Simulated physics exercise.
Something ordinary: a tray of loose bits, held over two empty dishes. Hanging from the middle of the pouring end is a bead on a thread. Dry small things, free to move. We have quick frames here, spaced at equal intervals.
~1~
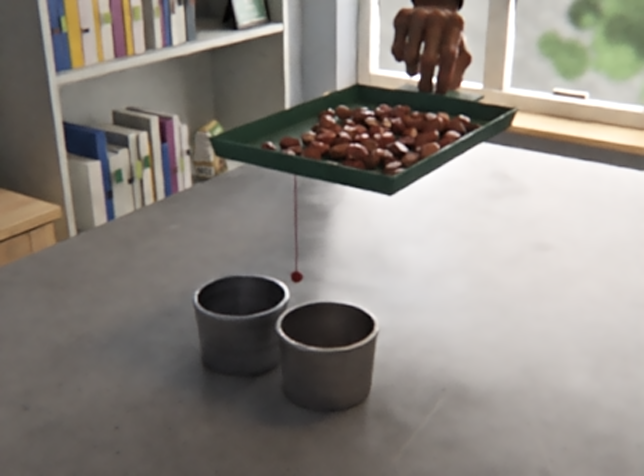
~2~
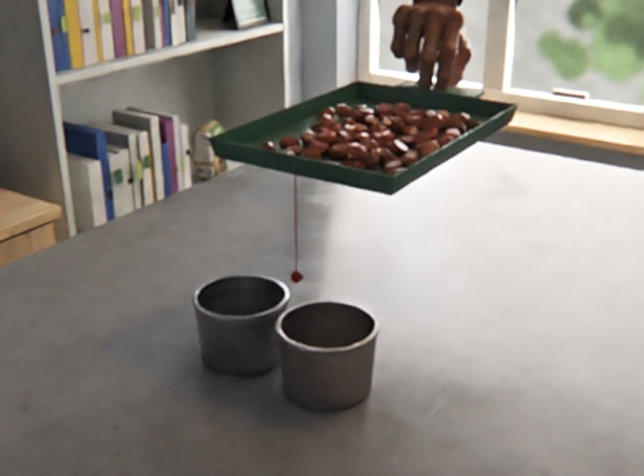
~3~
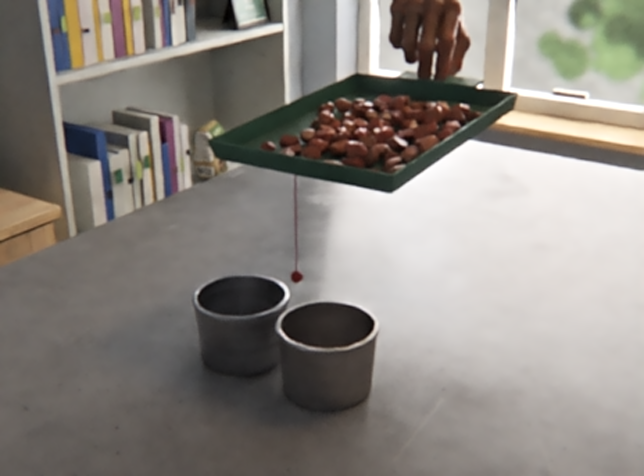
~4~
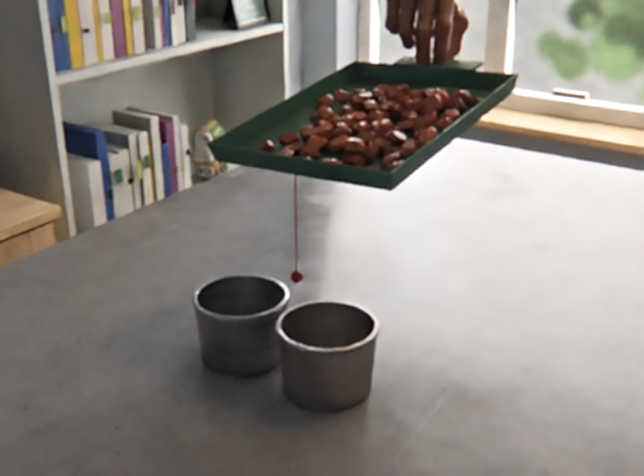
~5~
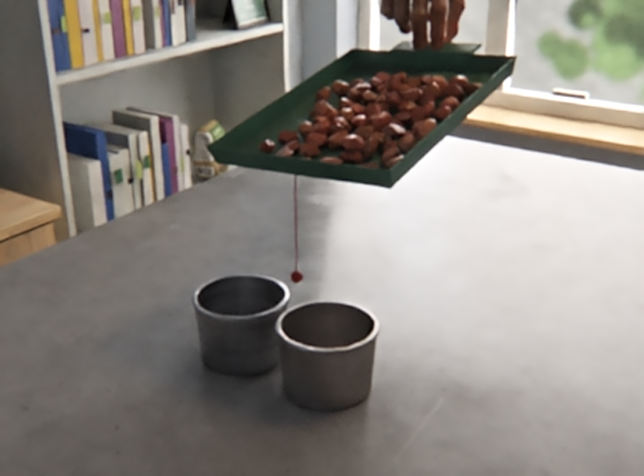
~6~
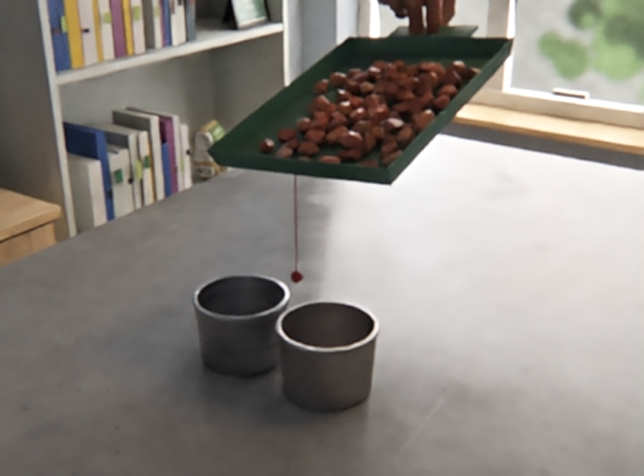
A hand gradually raised the far side of a green tray of reddish-brown bits above two empty metal cups, tilting it toward its near left corner, while a red bead hung nearly still on its thread.
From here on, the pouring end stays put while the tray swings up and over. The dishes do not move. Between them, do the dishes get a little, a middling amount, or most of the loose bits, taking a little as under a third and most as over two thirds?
They get a middling amount.
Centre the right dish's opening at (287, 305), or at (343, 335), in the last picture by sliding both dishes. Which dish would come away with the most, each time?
The first time round it's the one placed on the left, and the next time it's the one placed on the left.
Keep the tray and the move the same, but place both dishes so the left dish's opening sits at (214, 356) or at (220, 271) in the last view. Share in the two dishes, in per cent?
Roughly 0% on the first try and 50% on the second.
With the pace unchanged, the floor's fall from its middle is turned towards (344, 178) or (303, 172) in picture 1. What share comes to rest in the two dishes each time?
Lab note: Case 1 near 40 %, case 2 near 50 %.
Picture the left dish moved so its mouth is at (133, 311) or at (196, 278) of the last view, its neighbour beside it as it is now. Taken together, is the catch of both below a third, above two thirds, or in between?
In turn: Less than a third; beyond two thirds.
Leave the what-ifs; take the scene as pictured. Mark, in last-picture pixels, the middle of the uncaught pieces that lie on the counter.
Approximate centre, last frame: (136, 361).
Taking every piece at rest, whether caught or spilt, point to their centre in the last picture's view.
Somewhere close to (218, 345) in the last picture.
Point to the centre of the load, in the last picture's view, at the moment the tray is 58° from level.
Centre estimate: (281, 127).
Shortly afterwards, tray tipped steeply; all but a few on the tray; only a few in the air.
Next, tray tipped right over; near two thirds on the tray; a little in the left dish; a little outside both; a little in the air.
Some moments later, tray tipped past a quarter turn; only a few in the right dish; near half in the left dish; near half outside both.
In the end, tray tipped past a quarter turn; only a few in the right dish; near half in the left dish; near half outside both.
